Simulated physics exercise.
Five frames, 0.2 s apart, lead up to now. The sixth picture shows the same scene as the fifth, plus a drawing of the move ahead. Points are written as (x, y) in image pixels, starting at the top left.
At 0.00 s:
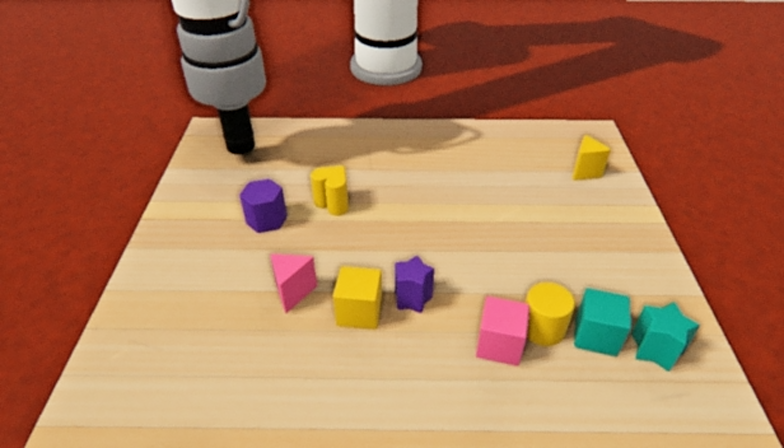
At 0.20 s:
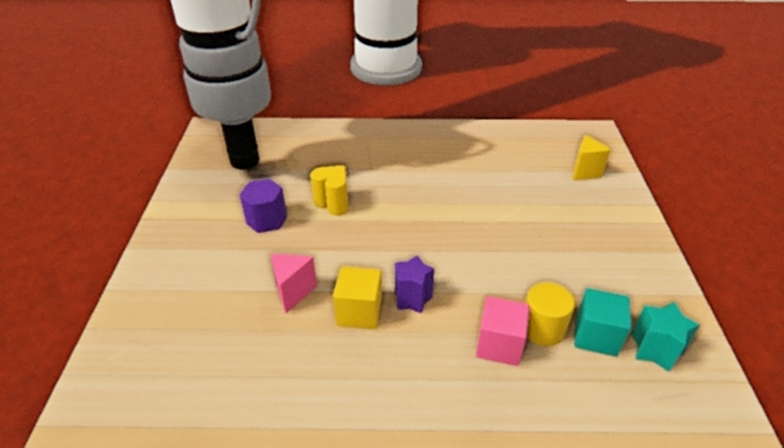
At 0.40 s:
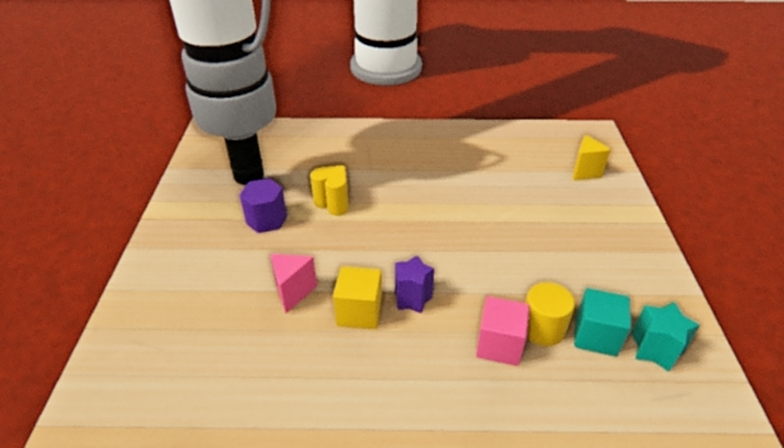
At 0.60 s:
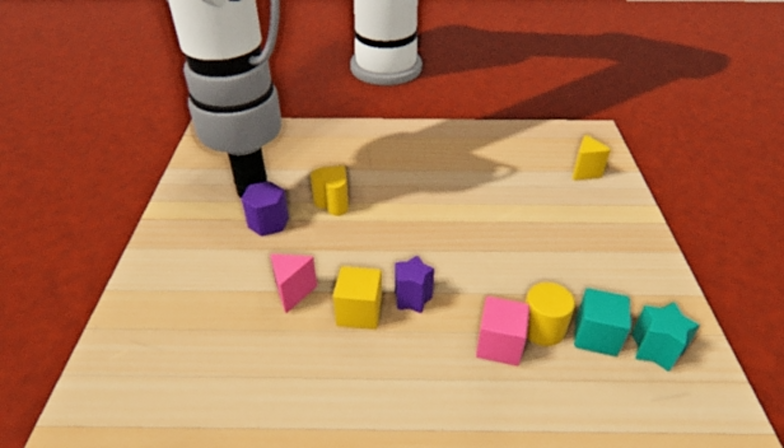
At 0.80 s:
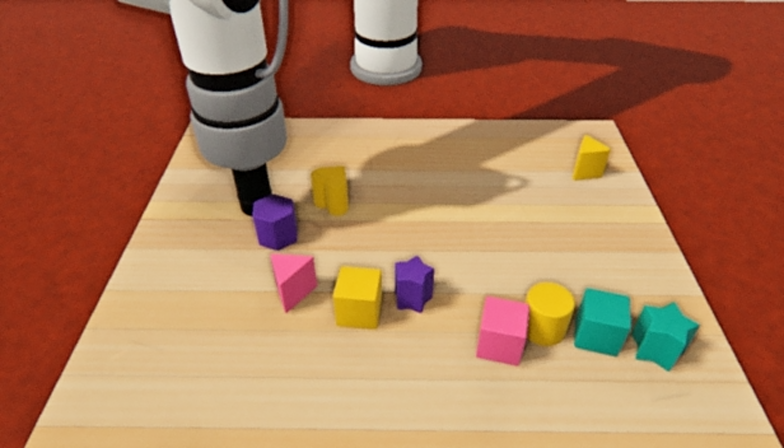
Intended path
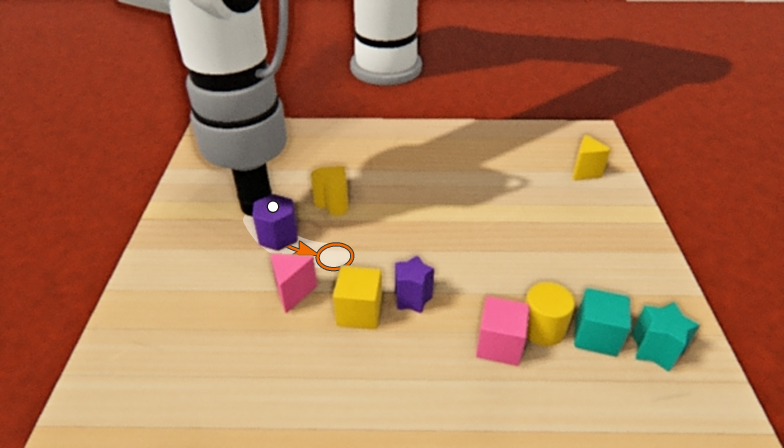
A robot arm lowers its black rod toward the purple block and nudges it slightly downward.
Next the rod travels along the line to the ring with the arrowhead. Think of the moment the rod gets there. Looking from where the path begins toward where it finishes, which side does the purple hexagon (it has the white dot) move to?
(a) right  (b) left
The correct letter is a.
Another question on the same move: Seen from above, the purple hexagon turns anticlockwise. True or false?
That statement is not accurate.
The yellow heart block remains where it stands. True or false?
The statement is correct.
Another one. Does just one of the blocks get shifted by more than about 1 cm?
In short: Yes.
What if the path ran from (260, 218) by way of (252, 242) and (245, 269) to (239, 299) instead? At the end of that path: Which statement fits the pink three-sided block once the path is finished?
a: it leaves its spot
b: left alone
b
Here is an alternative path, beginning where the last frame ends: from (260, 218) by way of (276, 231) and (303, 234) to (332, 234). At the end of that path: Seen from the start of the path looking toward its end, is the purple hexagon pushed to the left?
Answer: No.
The drawn path runs from (260, 218) by way of (274, 237) and (301, 251) to (335, 256); the dot is on the purple hexagon.
The first path, step by step. One third of the way, rod at (273, 227); purple hexagon at (293, 226).
Two thirds of the way, rod at (300, 240); purple hexagon at (320, 243).
At the end, rod at (334, 246); purple hexagon at (344, 254), turned 35° clockwise; pink three-sided block not moved; yellow heart block not moved; yellow square piece at (359, 286).
